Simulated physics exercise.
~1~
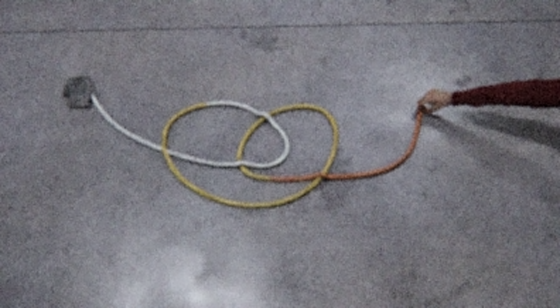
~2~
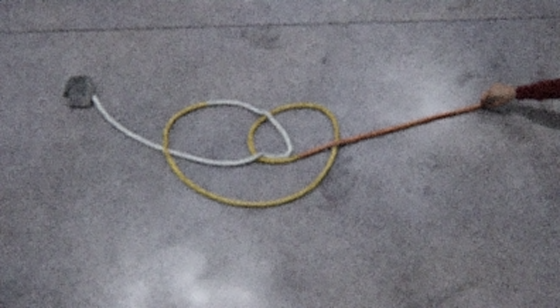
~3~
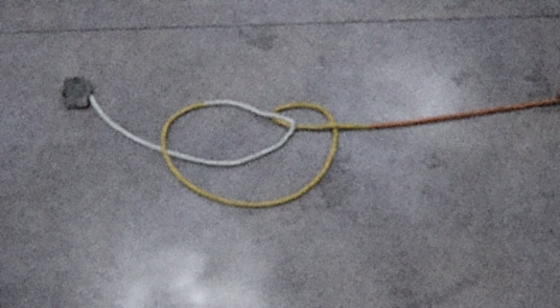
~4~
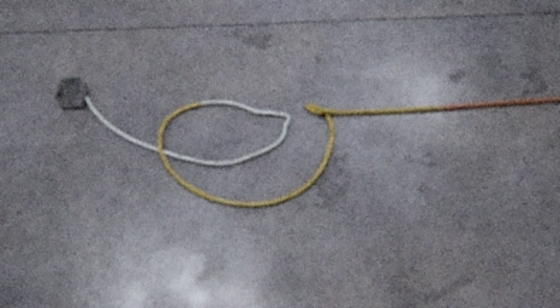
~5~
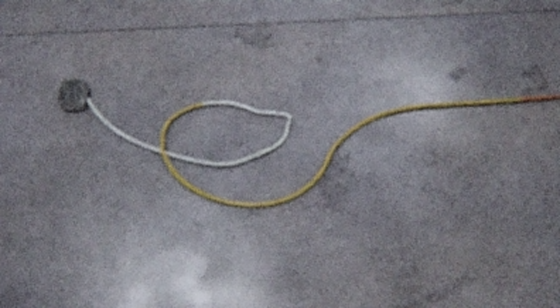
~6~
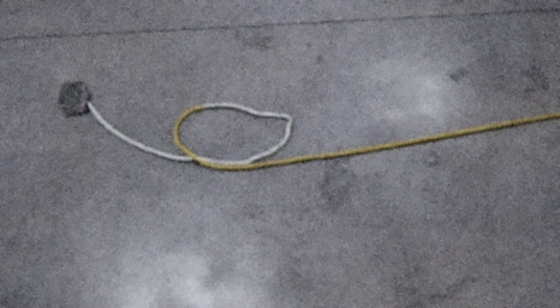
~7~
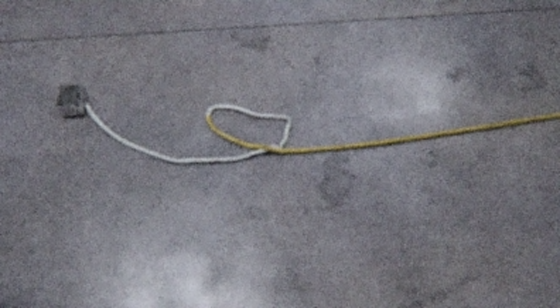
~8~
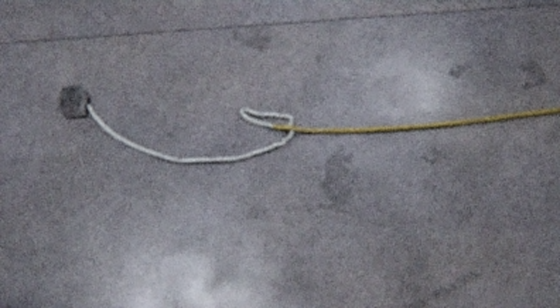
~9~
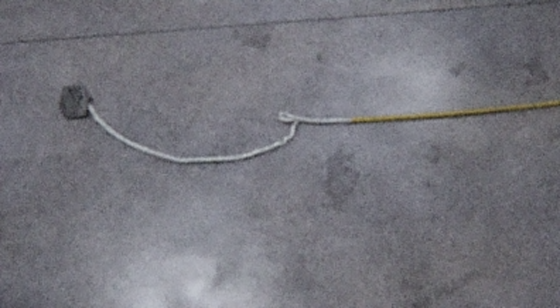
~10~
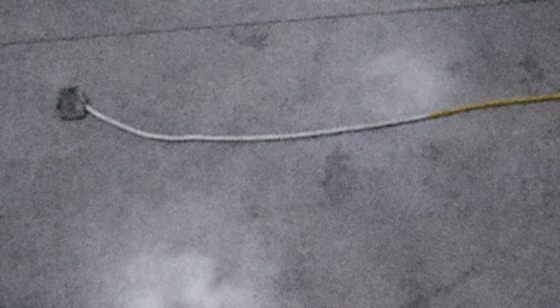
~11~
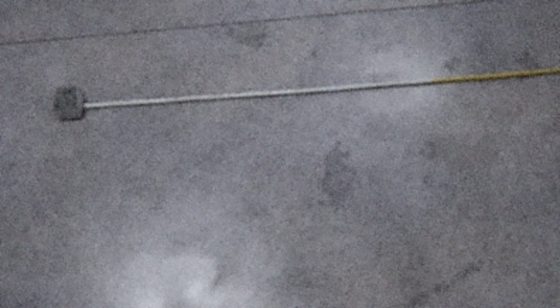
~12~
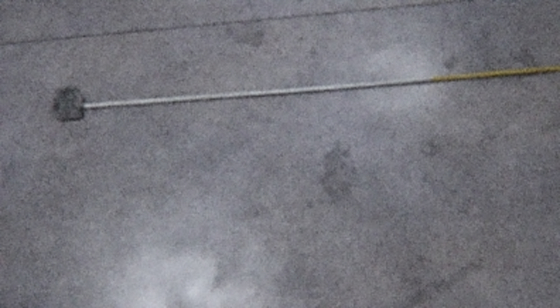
A looped rope of white, yellow and orange sections, fixed at its left end to a small grey block on a concrete floor, is pulled rightward by a hand; its loops shrink and slip open one after another until it lies straight and taut, without a knot.
